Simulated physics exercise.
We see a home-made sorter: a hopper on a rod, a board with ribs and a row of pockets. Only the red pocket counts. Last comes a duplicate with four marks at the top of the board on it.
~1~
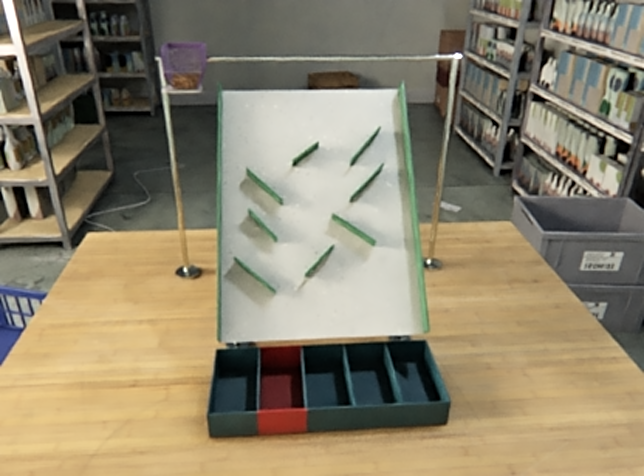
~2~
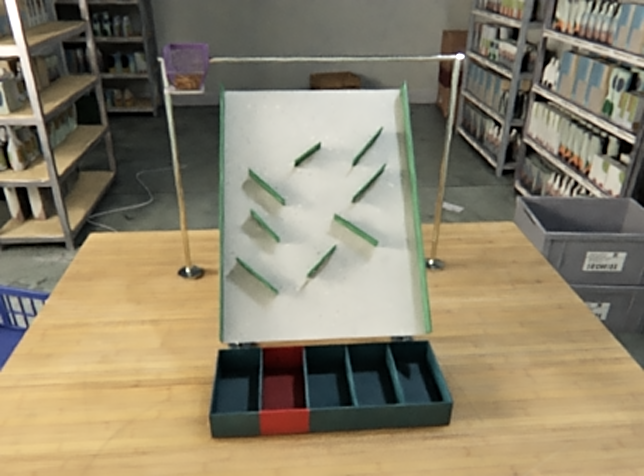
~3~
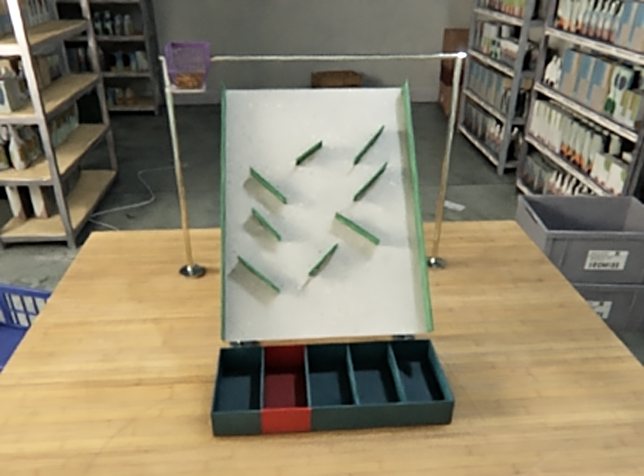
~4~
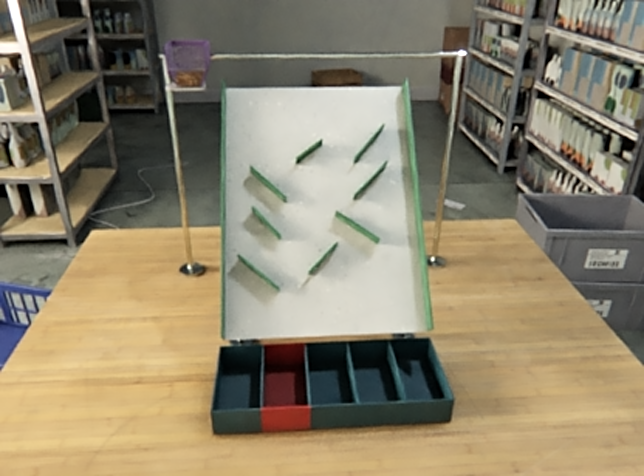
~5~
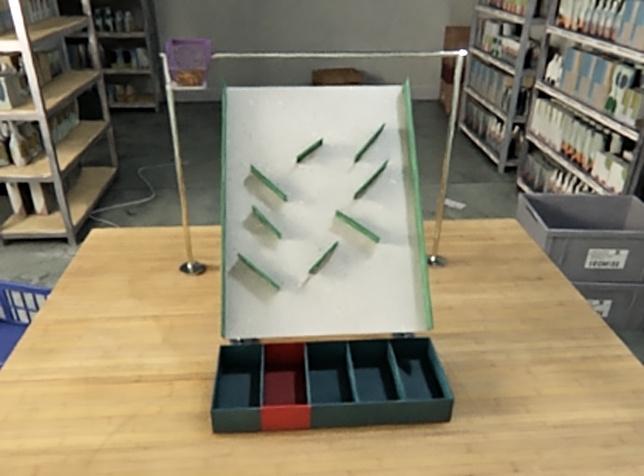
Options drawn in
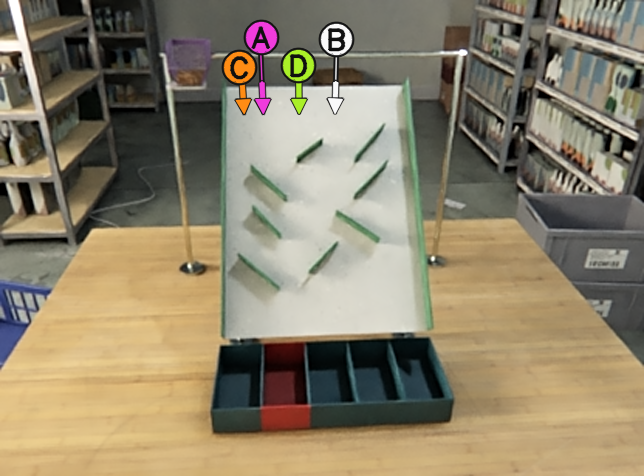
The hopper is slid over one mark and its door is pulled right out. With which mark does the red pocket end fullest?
D is best.
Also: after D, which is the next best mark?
A.
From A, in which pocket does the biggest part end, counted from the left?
The second from the left.
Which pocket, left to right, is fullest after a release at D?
The second.
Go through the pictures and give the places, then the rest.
Hopper at (187, 83), cereal balls, door shut, in the first frame.
Ribs (294, 161) to (321, 142), (354, 160) to (383, 126), (249, 169) to (284, 201), in the second frame.
Ribs (355, 197) to (387, 163), (252, 208) to (280, 237), (336, 212) to (380, 241), in the third frame.
Ribs (238, 254) to (279, 289), (309, 272) to (338, 242), in the fourth frame.
Red pocket at (286, 416), number 2 of 5 from the left, in the fifth frame.
On the marked copy, mark A meets the board at (263, 108); mark B meets the board at (335, 107); mark C meets the board at (243, 108); mark D meets the board at (299, 108).
Choosing A, about two thirds in the red pocket, about a third in other pockets.
Choosing B, about a third in the red pocket, about two thirds in other pockets.
Choosing C, about a third in the red pocket, about two thirds in other pockets.
Choosing D, nearly all in the red pocket, a small part in other pockets.
